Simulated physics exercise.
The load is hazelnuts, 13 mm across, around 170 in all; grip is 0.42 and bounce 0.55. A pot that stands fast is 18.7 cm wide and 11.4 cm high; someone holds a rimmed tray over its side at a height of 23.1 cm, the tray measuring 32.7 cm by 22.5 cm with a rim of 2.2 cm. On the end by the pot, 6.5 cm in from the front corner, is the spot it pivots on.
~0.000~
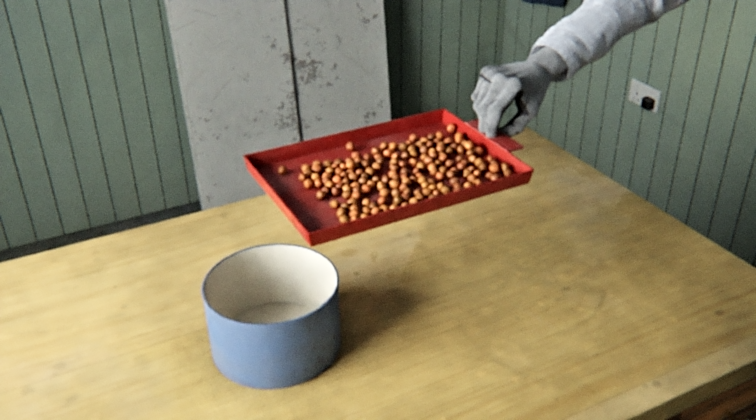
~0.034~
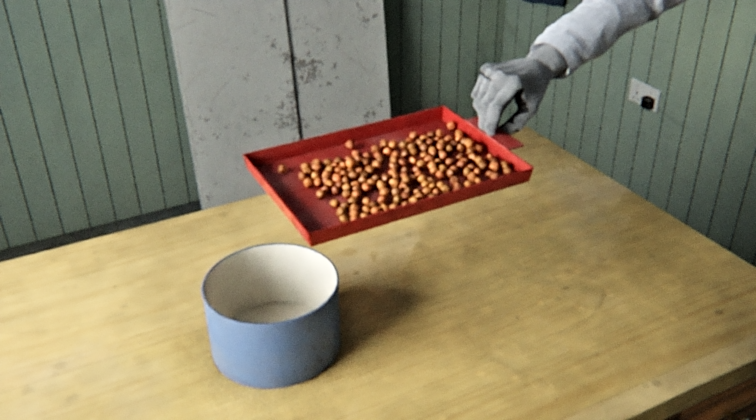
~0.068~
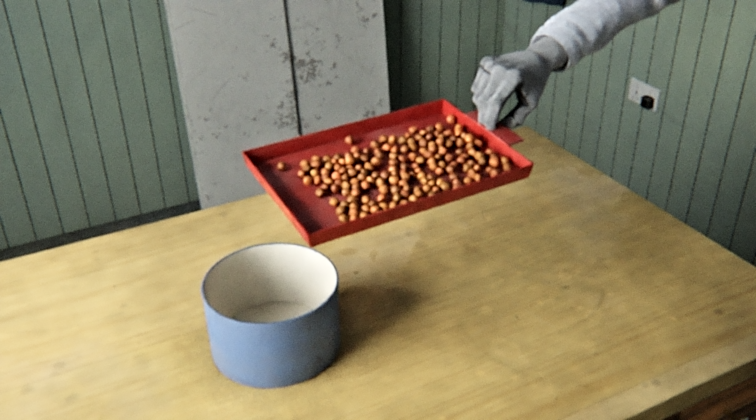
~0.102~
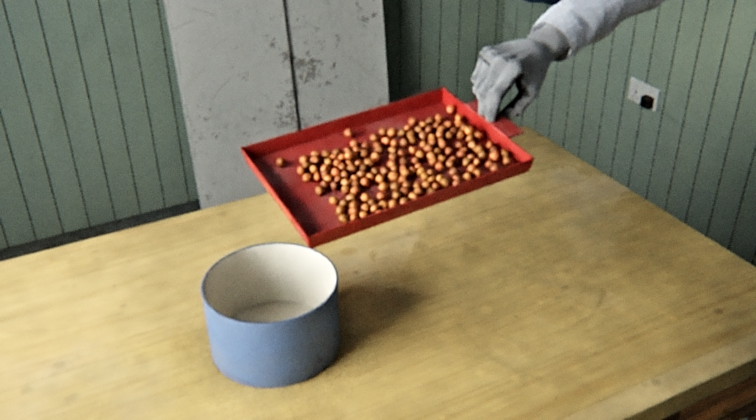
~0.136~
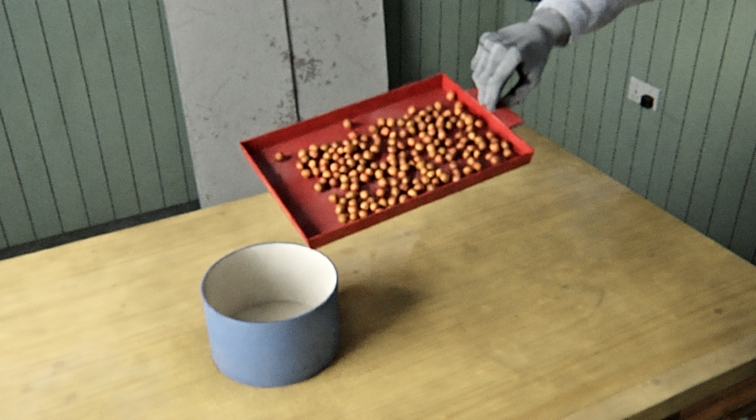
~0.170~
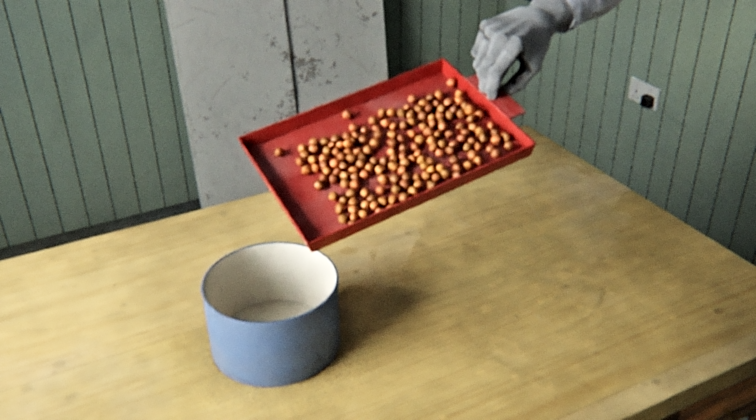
A red rimmed tray scattered with small round brown nuts, gripped at its far right end by a grey hand, starts almost level and tilts steadily more, its right end rising while its left end stays nearly in place. Below its left corner, a blue pot with a cream inside stands still on a pale wooden table. The unmoving camera looks down on a room with green panelled walls, a grey panel and a socket.
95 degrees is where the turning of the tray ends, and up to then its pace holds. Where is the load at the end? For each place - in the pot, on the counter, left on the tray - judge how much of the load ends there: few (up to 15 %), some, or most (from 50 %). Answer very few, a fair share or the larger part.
Pot: Very few; counter: The larger part; left on the tray: Very few.
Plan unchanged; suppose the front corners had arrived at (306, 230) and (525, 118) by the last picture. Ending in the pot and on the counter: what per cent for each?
That works out as pot 55 and counter 45.
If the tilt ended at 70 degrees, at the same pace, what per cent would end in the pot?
It would be near 0 per cent.
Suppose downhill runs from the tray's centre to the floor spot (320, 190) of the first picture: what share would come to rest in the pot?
Around 50 percent of them.
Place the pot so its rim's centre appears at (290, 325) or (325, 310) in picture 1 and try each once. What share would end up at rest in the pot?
Close to 95 in a hundred, then close to 90 in a hundred.
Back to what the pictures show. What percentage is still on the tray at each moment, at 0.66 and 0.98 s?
Earlier moment 90, later moment 5.
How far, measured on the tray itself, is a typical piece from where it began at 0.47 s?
Roughly 7 cm.
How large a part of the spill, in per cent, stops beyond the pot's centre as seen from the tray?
About 70 per cent.
After 0.47 s, tilt 55 degrees; the tray holds 100 %, the pot 0 %.
After 0.66 s, tilt 81 degrees; the tray holds 90 %, the pot 0 %.
After 0.98 s, tilt 95 degrees; the tray holds 5 %, the pot 5 %.
In the end, at 2.1 s, pot 5 %, counter 95 %, tray 0 %.
